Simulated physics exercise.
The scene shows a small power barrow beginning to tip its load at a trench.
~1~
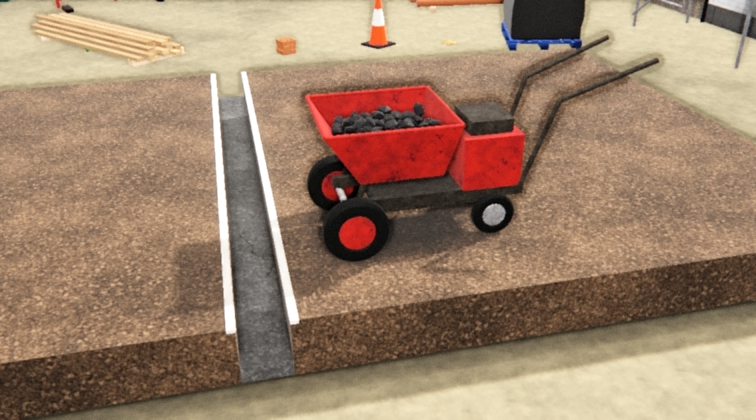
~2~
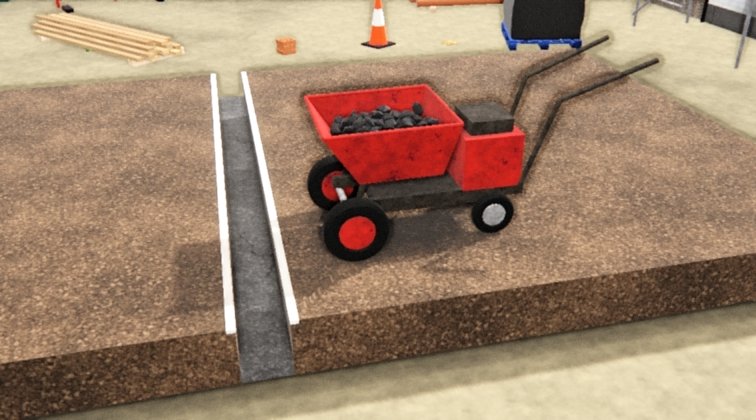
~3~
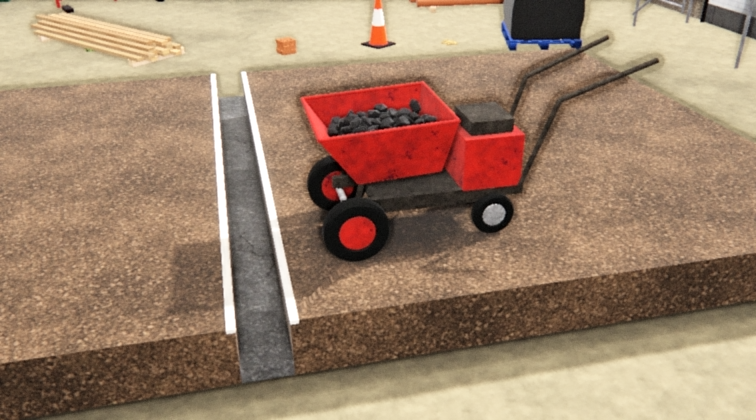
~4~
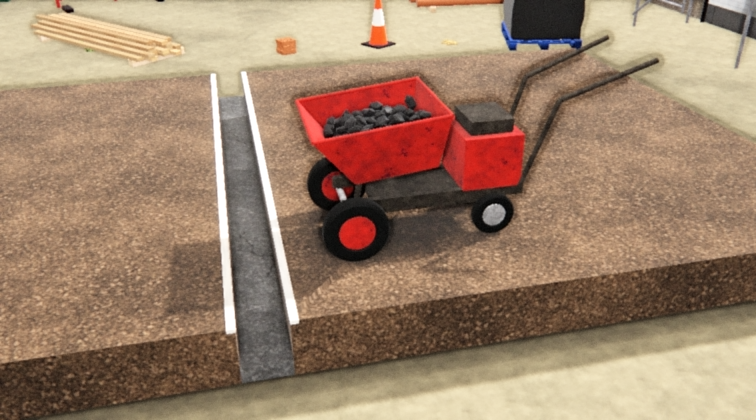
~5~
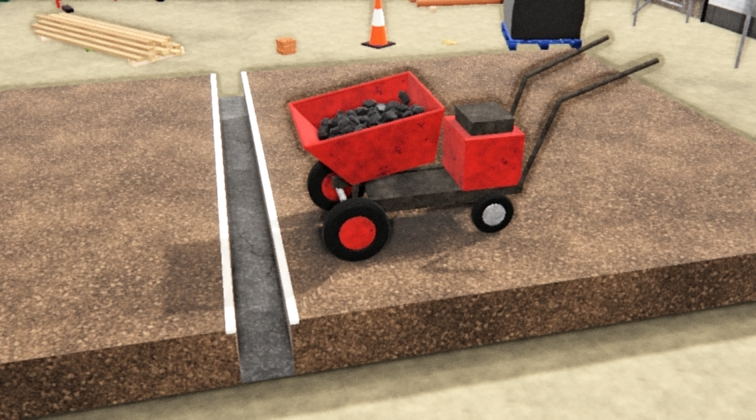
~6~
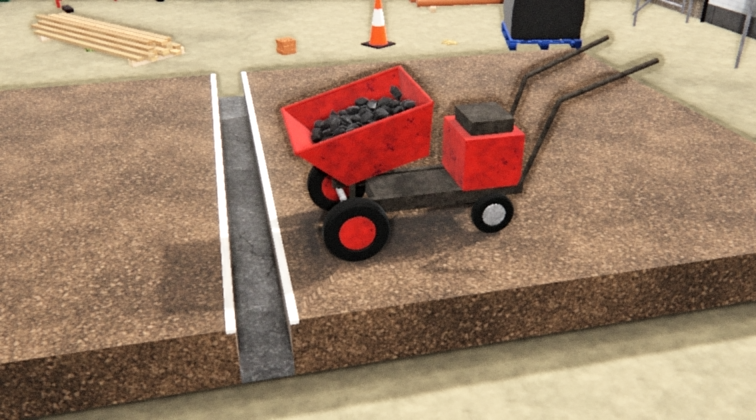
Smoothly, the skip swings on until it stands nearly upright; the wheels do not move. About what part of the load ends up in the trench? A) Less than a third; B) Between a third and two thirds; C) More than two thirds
Between a third and two thirds.
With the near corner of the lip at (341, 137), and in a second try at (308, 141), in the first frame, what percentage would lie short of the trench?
The first position yields around 0 per cent; the second yields around 0 per cent.
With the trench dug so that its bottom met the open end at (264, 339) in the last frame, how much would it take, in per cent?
I'd guess about 50 %.
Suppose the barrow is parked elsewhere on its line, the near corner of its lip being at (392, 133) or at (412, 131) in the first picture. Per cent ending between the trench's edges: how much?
First try: Around 60 %; second try: Around 40 %.
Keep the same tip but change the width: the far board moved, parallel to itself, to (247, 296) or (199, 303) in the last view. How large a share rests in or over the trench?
In order: Some 10 per cent, then some 90 per cent.
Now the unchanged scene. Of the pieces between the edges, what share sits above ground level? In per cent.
Around 0 in a hundred.
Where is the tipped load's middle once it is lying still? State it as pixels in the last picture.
Close to (239, 264).
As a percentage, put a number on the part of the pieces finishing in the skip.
Around 5 %.
Just after the last frame, skip tipped steeply; every one in the skip.
A moment on, skip tipped steeply; almost all in the skip; just a few in or heaped over the trench; just a few beyond it; just a few falling.
Further on, skip tipped right over; roughly a third in the skip; roughly a quarter in or heaped over the trench; roughly half beyond it.
When it is over, skip tipped right over; just a few in the skip; roughly two thirds in or heaped over the trench; roughly a third beyond it.
